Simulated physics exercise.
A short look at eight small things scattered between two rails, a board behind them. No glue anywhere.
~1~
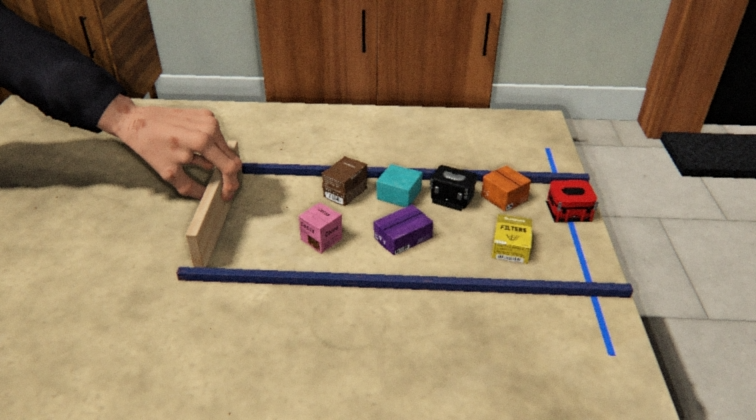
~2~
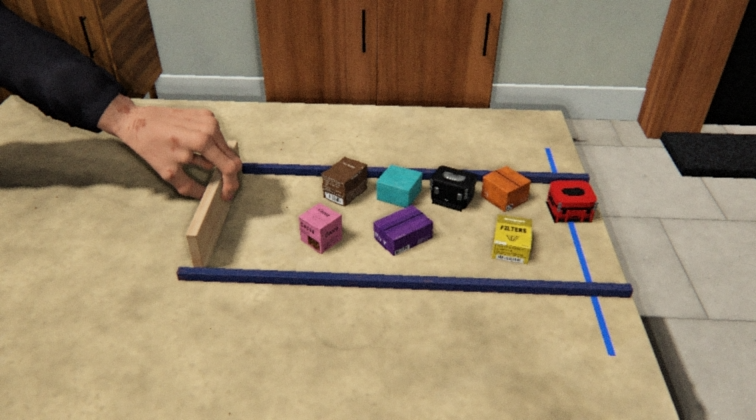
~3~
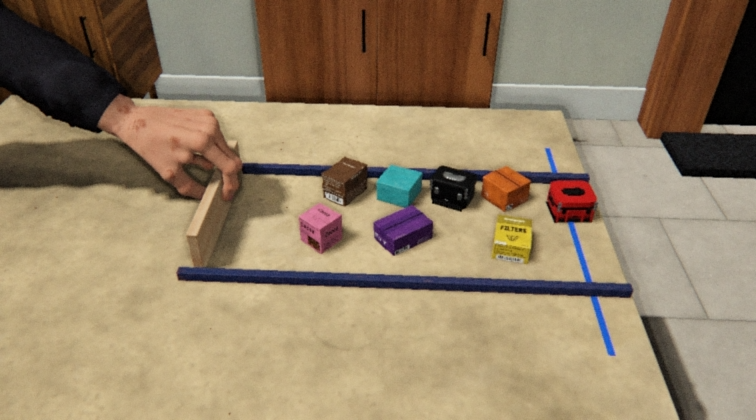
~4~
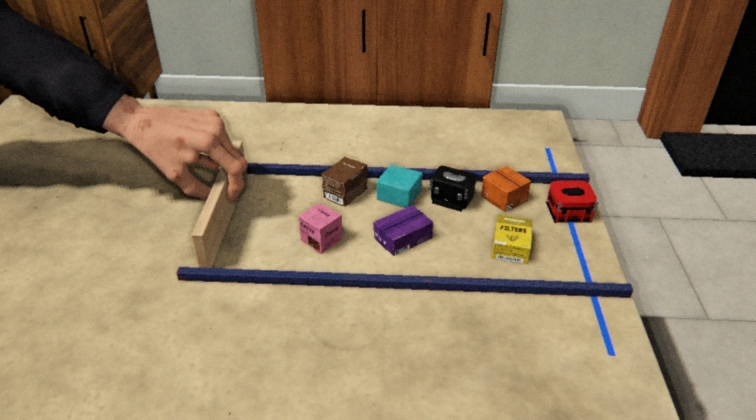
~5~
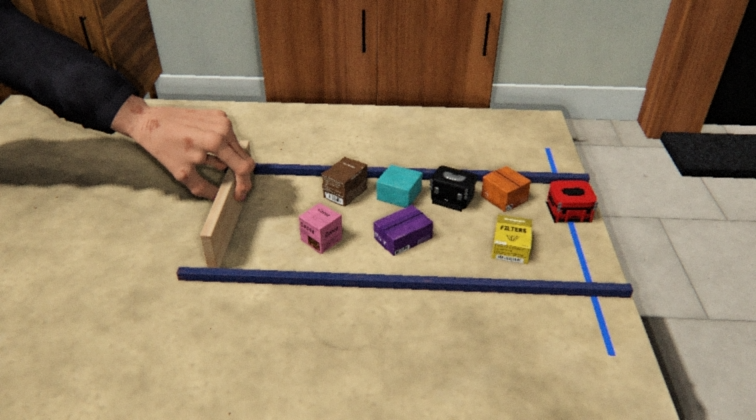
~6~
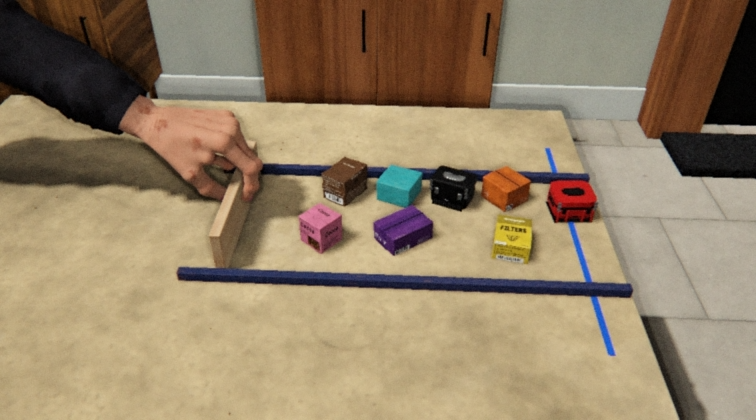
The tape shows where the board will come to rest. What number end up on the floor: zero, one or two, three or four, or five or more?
Outcome: The number that fall off is five or more.
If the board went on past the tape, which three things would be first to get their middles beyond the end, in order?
Earliest first: The red case, then the orange box, then the black case.
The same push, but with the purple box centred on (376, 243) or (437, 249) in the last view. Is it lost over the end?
Place by place, it stays on; does not fall.
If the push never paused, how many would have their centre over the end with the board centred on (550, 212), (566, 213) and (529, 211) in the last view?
Past the end: 4, 6 and 4.
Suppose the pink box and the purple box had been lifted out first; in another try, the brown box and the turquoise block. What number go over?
Fallen: 4, and 4 in the other try.
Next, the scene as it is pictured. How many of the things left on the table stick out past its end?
It comes to 0.
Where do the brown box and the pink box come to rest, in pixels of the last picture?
About (579, 185), and the other about (595, 230).
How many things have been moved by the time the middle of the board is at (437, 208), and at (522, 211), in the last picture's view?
First 8, then 8.
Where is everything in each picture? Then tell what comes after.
Red case (571, 202); orange box (506, 189); yellow box (512, 238); board (218, 201); tape (573, 231), in the first frame.
Orange box (506, 189); pink box (321, 228), in the second frame.
Yellow box (512, 238); purple box (403, 230), in the third frame.
Red case (571, 202); turquoise block (399, 186), in the fourth frame.
Orange box (506, 189); black case (453, 188), in the fifth frame.
Red case (571, 202); orange box (506, 189); yellow box (512, 238); board (237, 202); tape (573, 231), in the sixth frame.
Soon after, none off yet; red case at rest near (571, 202); orange box moving near (514, 189); yellow box at rest near (512, 238).
At rest, the number that fall off is five or more; fallen, turquoise block, purple box, black case, yellow box, orange box and red case.
